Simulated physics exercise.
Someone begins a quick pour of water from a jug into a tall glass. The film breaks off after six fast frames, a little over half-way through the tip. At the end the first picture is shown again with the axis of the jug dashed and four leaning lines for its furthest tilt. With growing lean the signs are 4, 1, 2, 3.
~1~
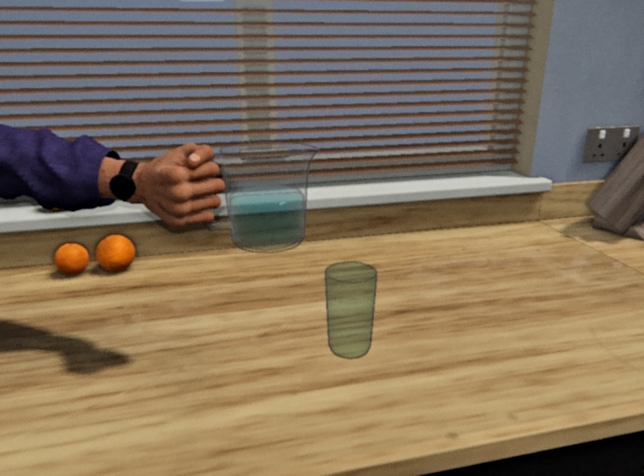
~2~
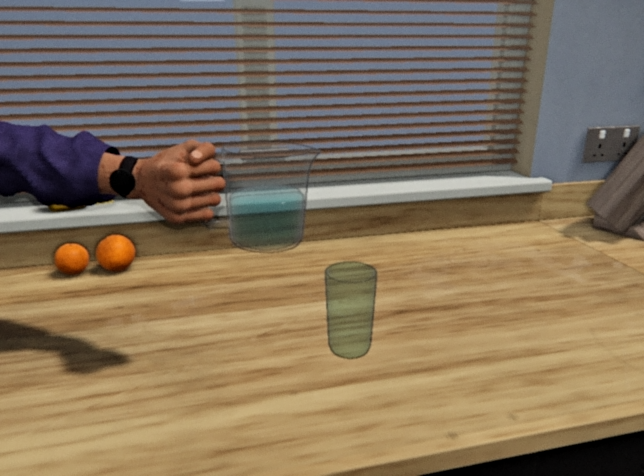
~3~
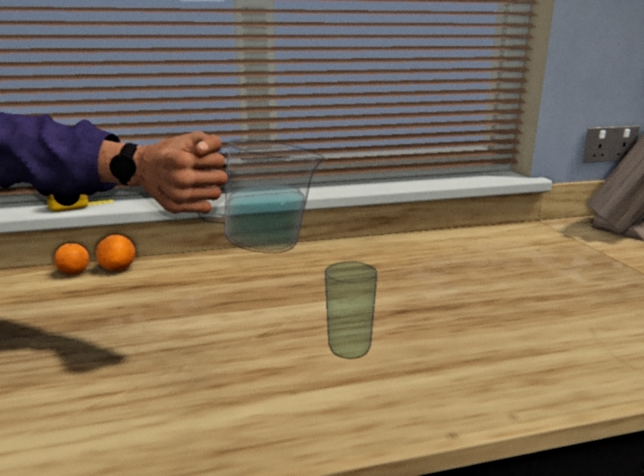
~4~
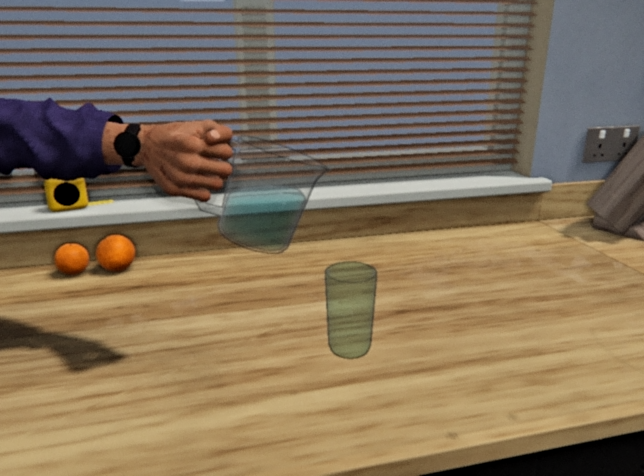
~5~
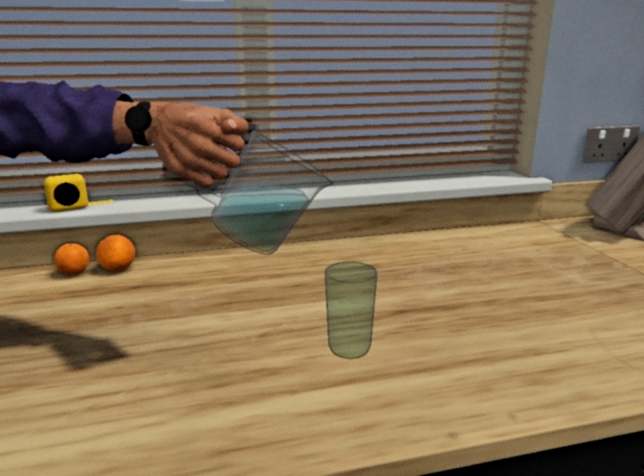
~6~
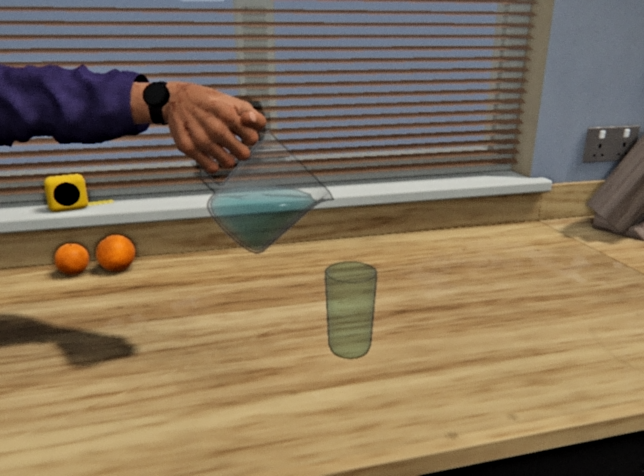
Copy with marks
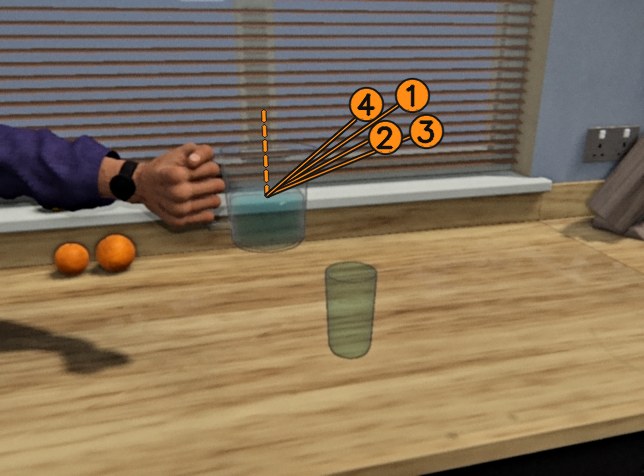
A hand in a purple sleeve raised and steadily tilted a clear jug of bluish water to the right, above and behind a tall green glass on a wooden counter, revealing a yellow object behind.
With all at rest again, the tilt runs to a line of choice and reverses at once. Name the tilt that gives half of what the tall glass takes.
It is 3.
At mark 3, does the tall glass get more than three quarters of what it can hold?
No, less.
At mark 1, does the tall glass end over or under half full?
Under half.
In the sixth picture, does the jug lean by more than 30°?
Yes.
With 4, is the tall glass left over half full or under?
Under.
On the marked copy, 1 at (398, 105); 2 at (367, 140); 3 at (410, 136); 4 at (355, 119).
With 1, the tall glass ends with about 18 % of what it can hold.
With 2, the tall glass ends with about 33 % of what it can hold.
With 3, the tall glass ends with about 50 % of what it can hold; 3 % of the water is spilt.
With 4, the tall glass ends with about 8 % of what it can hold.
